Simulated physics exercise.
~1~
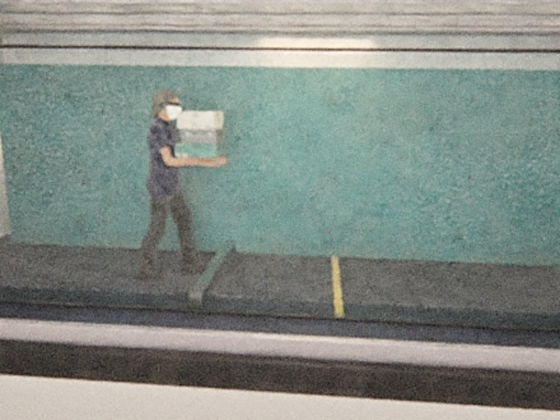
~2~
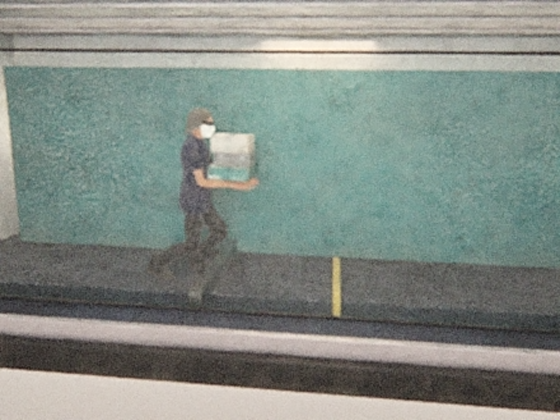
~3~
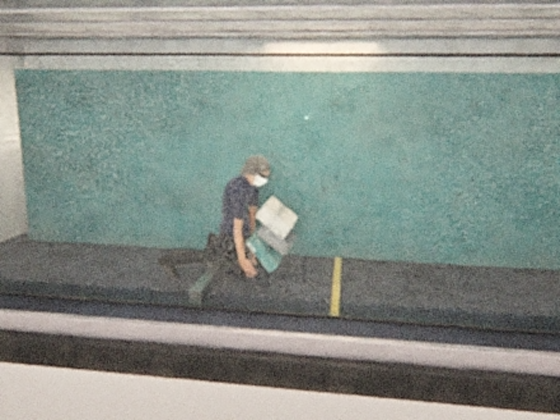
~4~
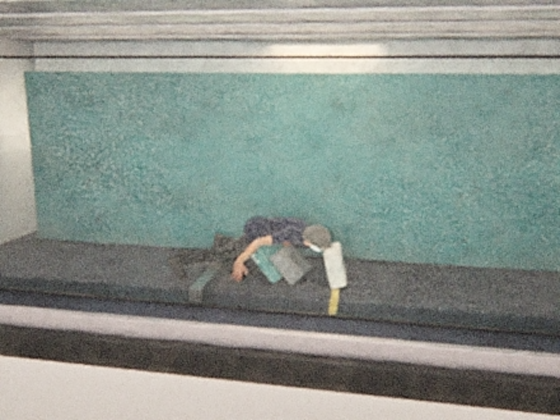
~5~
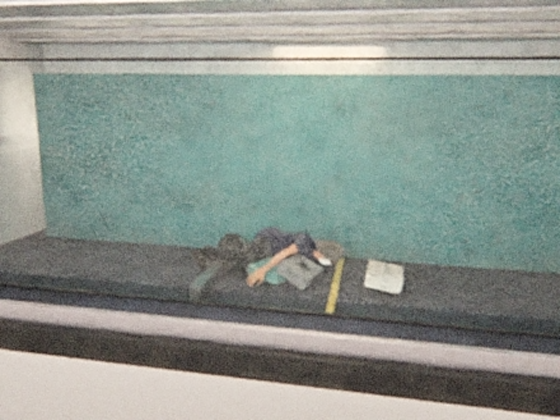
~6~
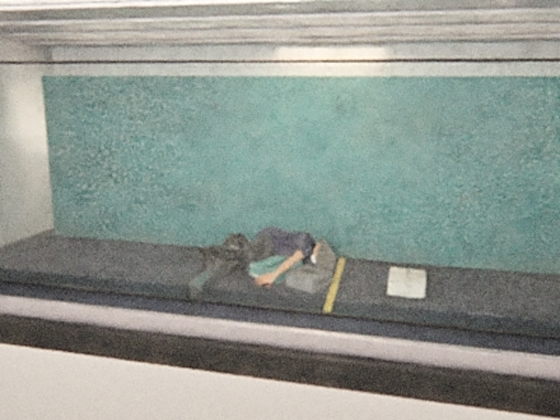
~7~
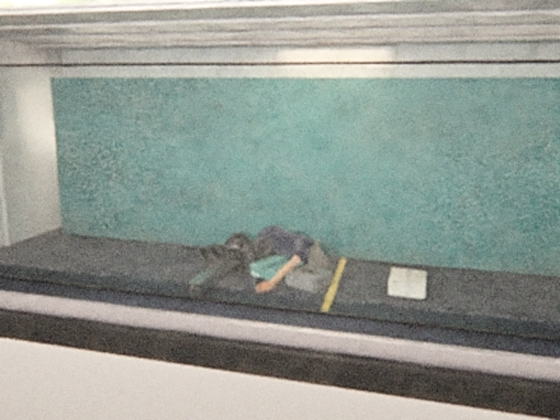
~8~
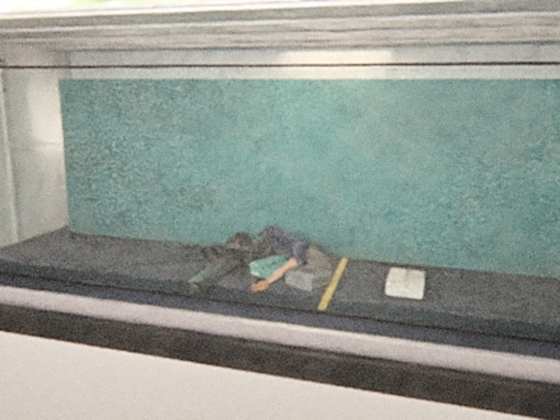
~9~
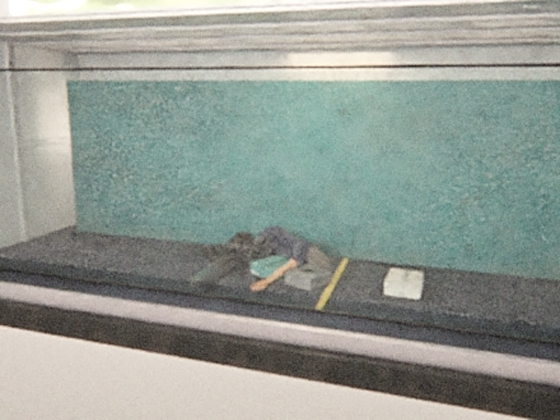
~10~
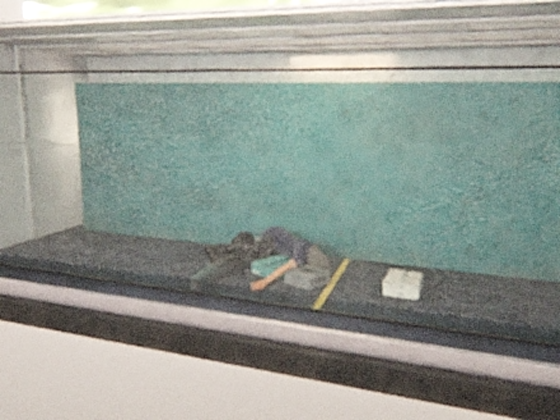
Masked person carrying stacked boxes pitching forward over a floor rail, ending sprawled beside two boxes as a white one crosses the yellow line.
